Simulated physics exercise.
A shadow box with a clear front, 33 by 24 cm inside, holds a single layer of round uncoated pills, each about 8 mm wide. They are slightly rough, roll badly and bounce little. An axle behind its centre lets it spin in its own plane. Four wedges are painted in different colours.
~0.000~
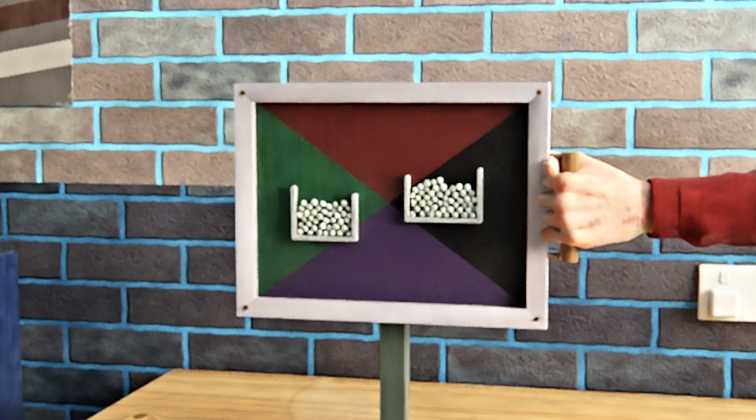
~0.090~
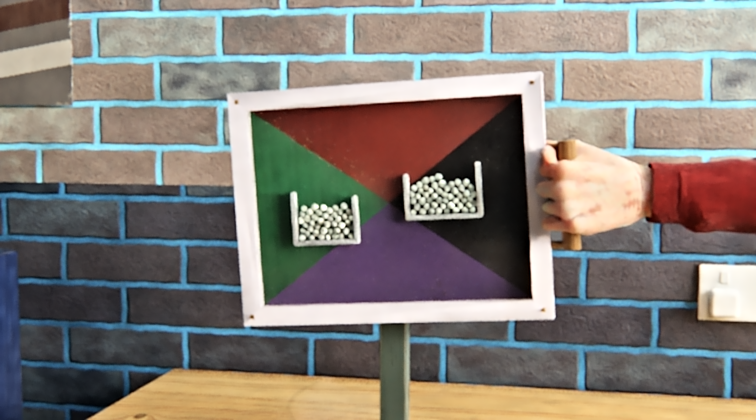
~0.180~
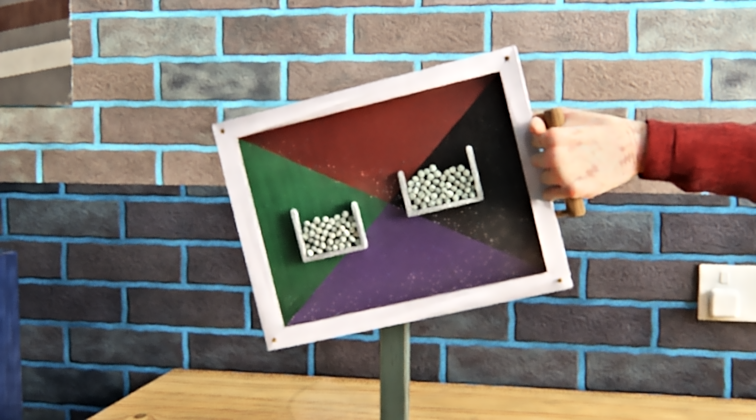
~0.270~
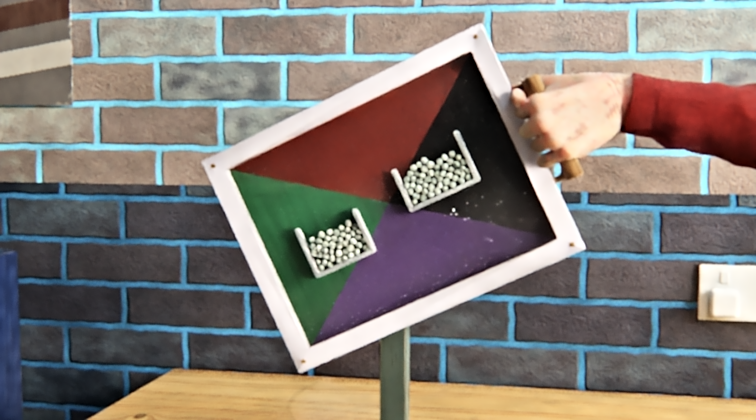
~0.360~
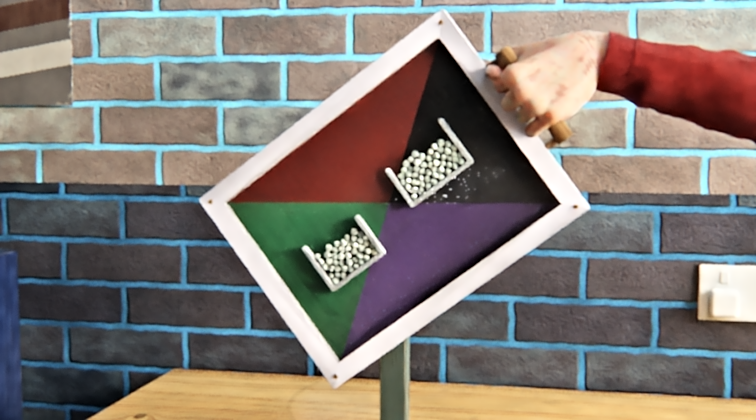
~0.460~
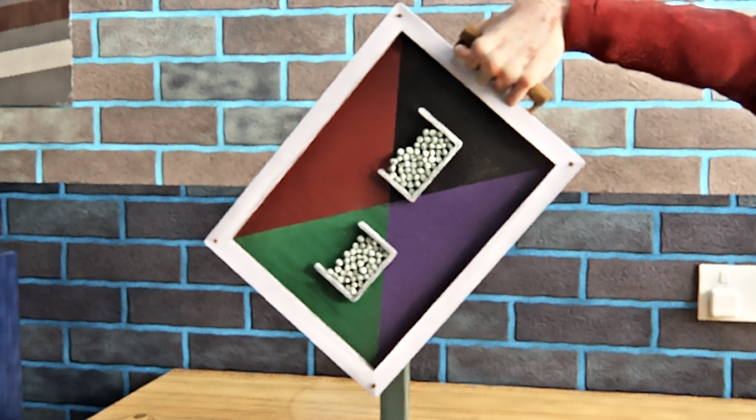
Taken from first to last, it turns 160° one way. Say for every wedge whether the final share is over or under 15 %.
Red: Over; purple: Under; green: Over; black: Under 15 %.
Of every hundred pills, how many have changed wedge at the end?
Roughly 70 per cent.
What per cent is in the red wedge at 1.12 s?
Some 50 per cent.
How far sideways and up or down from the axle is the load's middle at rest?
Some 7 cm right and 13 cm below.
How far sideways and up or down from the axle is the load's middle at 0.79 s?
About 1 cm left and 3 cm below.
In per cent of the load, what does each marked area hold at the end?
Red wedge: 60; purple wedge: 0; green wedge: 40; black wedge: 0.
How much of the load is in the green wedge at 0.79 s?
Some 45 per cent.
After 0.79 s, it stands 91° anticlockwise; the pills' middle is 1 cm left of and 3 cm below the centre; red 15 %, green 45 %, black 40 %.
After 1.12 s, it stands 133° anticlockwise; the pills' middle is in line with and 12 cm below the centre; red 50 %, green 50 %.
After 1.40 s, it stands 160° anticlockwise; the pills' middle is 7 cm right of and 13 cm below the centre; red 60 %, green 40 %.
Settled by 1.9 s, it stands 160° anticlockwise; red 60 %, purple 0 %, green 40 %, black 0 %.
